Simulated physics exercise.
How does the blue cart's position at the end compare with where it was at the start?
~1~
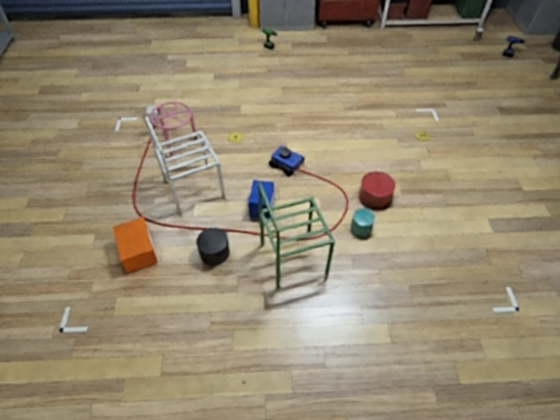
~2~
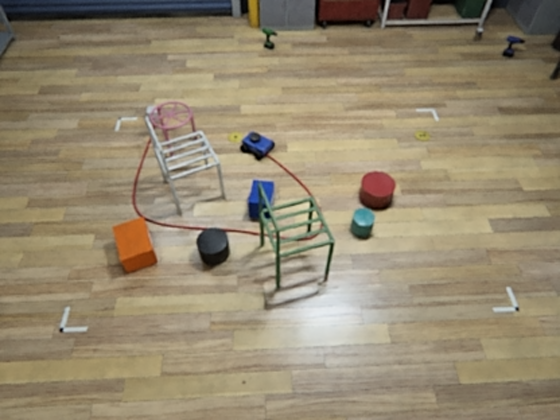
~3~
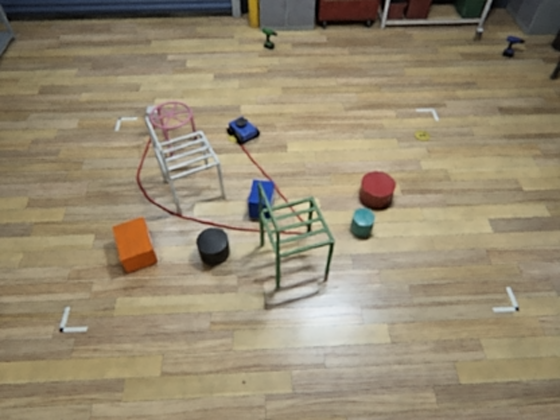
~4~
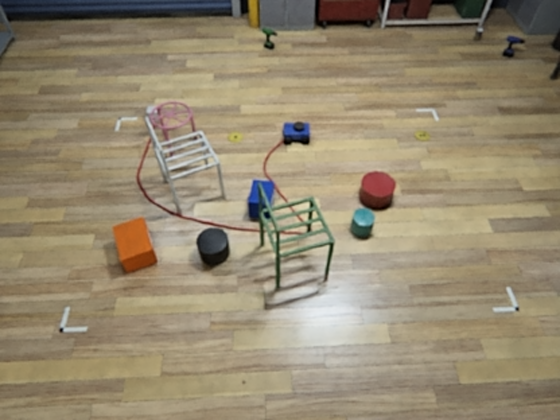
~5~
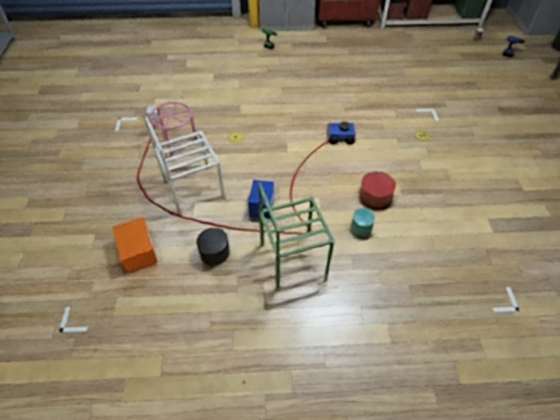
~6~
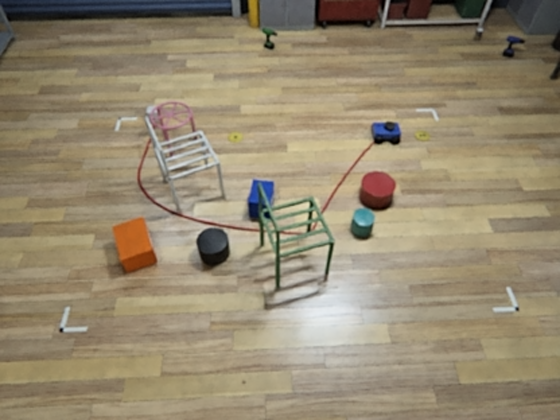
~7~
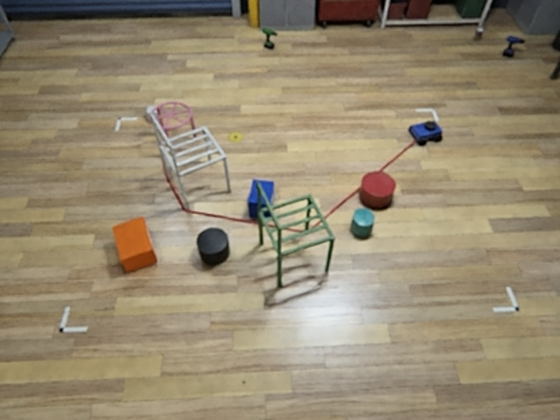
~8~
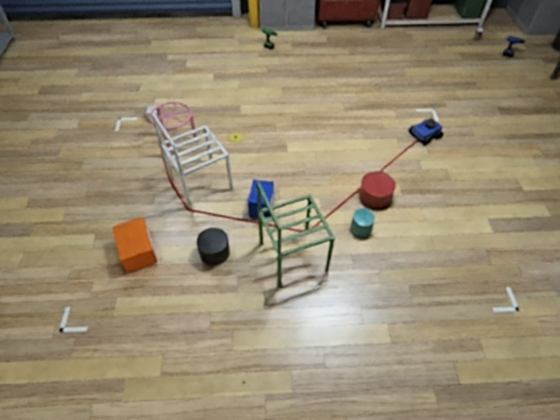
It started near the middle of the floor, just behind the blue carton. By the end it was farther right and a little farther back, beyond the red bucket and by the white corner mark at upper right.
